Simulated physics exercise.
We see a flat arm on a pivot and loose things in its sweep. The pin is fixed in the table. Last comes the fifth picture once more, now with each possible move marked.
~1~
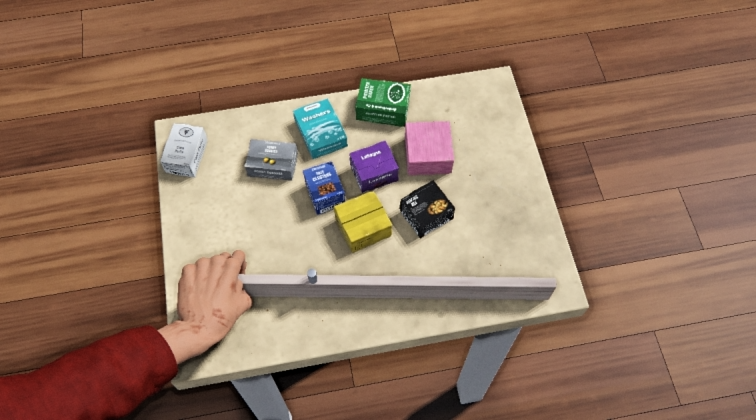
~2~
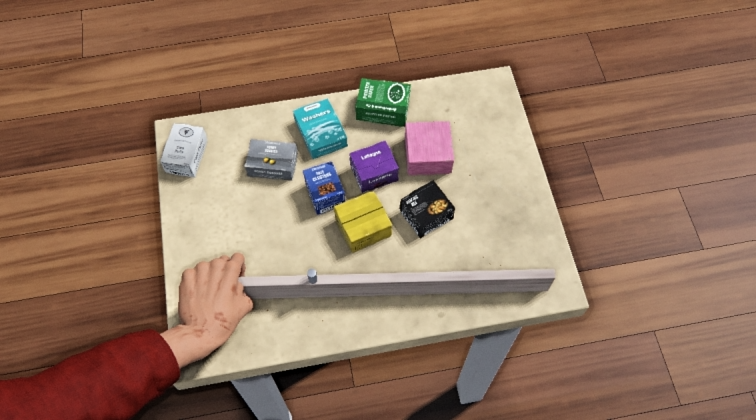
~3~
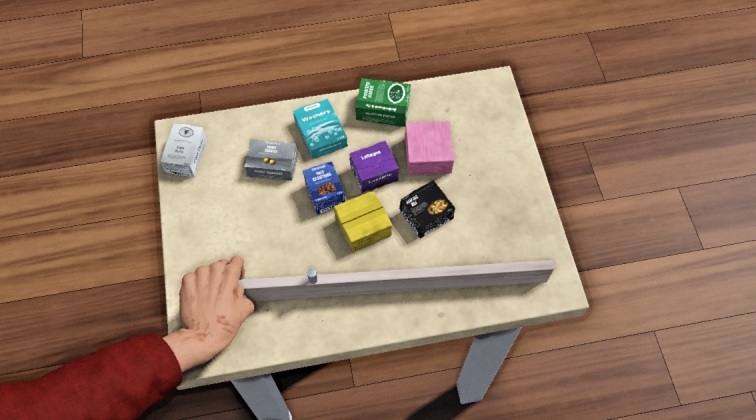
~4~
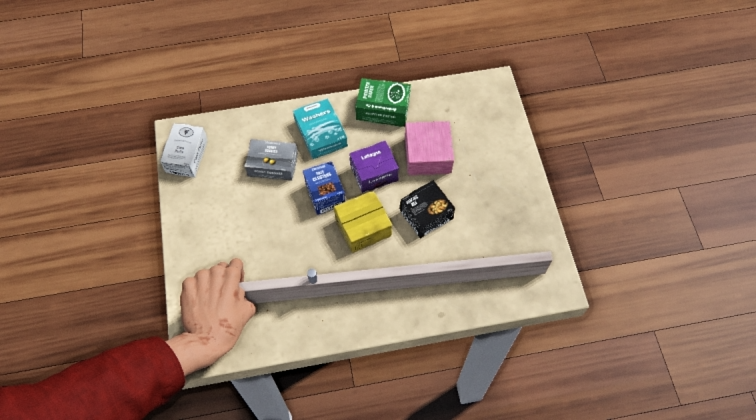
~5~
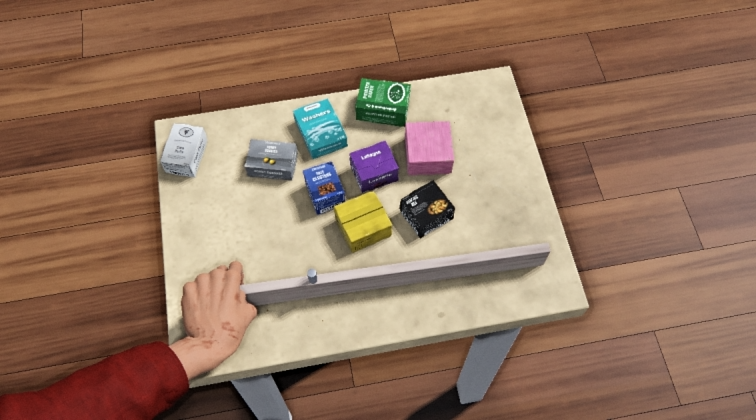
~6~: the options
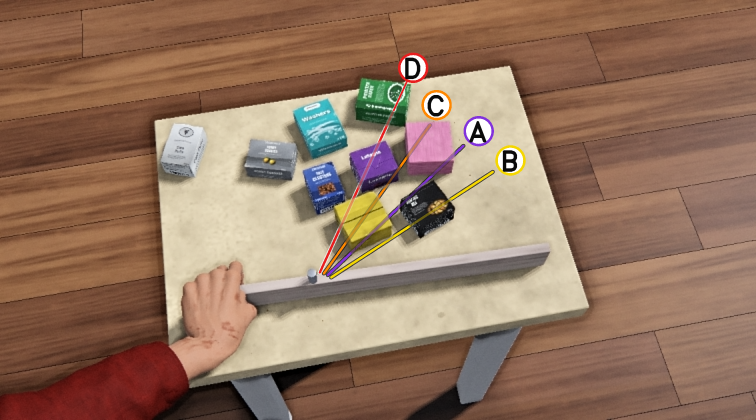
A flat grey bar pivots slightly, its right end swinging up toward the colourful boxes.
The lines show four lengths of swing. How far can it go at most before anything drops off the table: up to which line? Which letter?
It should halt at C.
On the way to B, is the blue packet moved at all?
By then, no.
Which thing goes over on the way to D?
The green box goes over.
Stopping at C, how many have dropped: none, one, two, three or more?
By then, none.
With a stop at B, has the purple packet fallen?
No.
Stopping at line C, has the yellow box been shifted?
By then, yes.
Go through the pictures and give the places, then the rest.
The first picture shows blue packet (325, 188); turquoise box (320, 128); green box (383, 102).
The second picture shows arm (439, 276); yellow box (363, 222).
The third picture shows arm (438, 272); purple packet (374, 167).
The fourth picture shows arm (438, 267); black packet (427, 209).
The fifth picture shows arm (437, 262); blue packet (325, 188); turquoise box (320, 128); green box (383, 102).
On the copy, A at (399, 208); B at (415, 223); C at (379, 196); D at (359, 187).
On C. First, arm (424, 229); white box (184, 151); green box (383, 102).
Then, arm (402, 201); pink block (427, 142); purple packet (365, 163).
Finally, arm (380, 186); green box (366, 90); turquoise box (306, 122); nothing has fallen.
By contrast, A is safe but short; B is safe but short; D drops the green box.
